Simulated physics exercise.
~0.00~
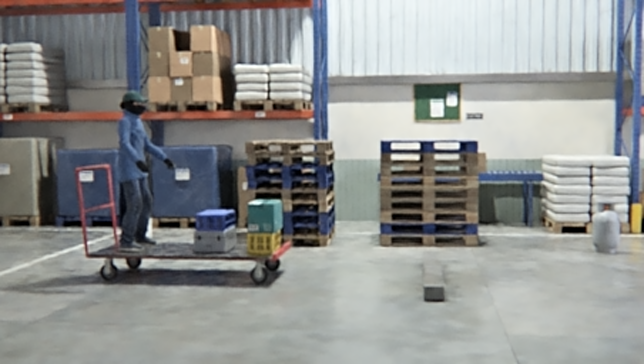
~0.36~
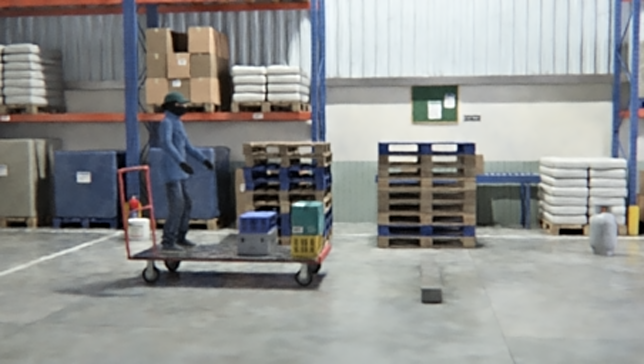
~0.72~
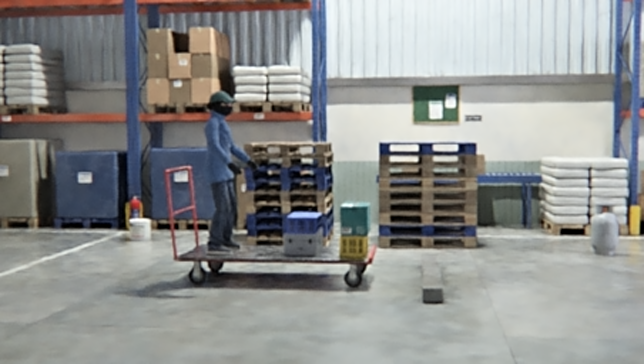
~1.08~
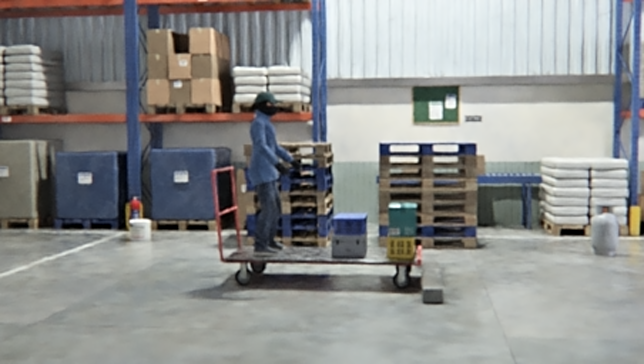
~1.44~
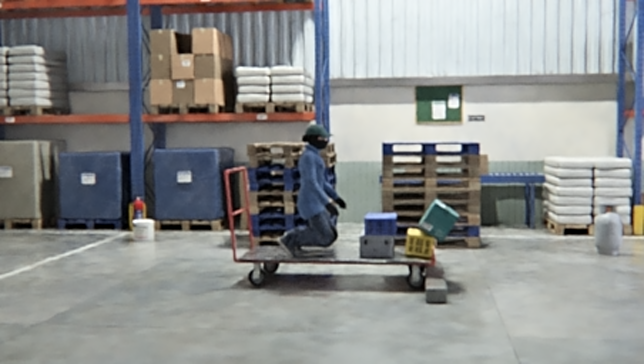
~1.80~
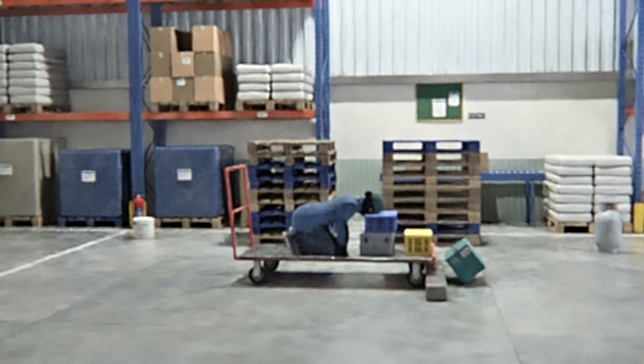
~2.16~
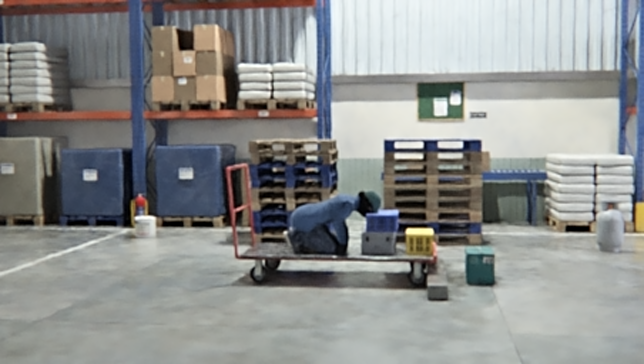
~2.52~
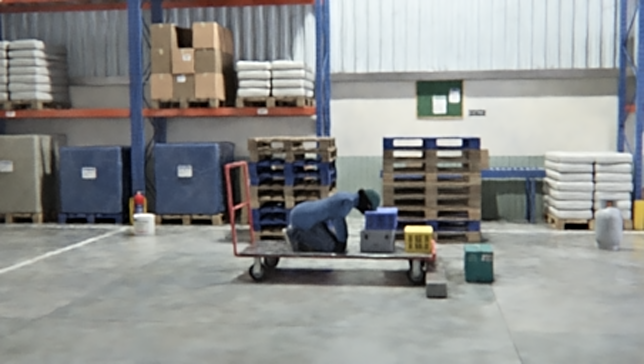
The clip shows a masked figure in blue standing on a trolley rolling right through a warehouse with several crates. It stops abruptly against a low beam; the figure drops and folds forward behind the blue crate, while a teal box tumbles off the front and rests on the floor.
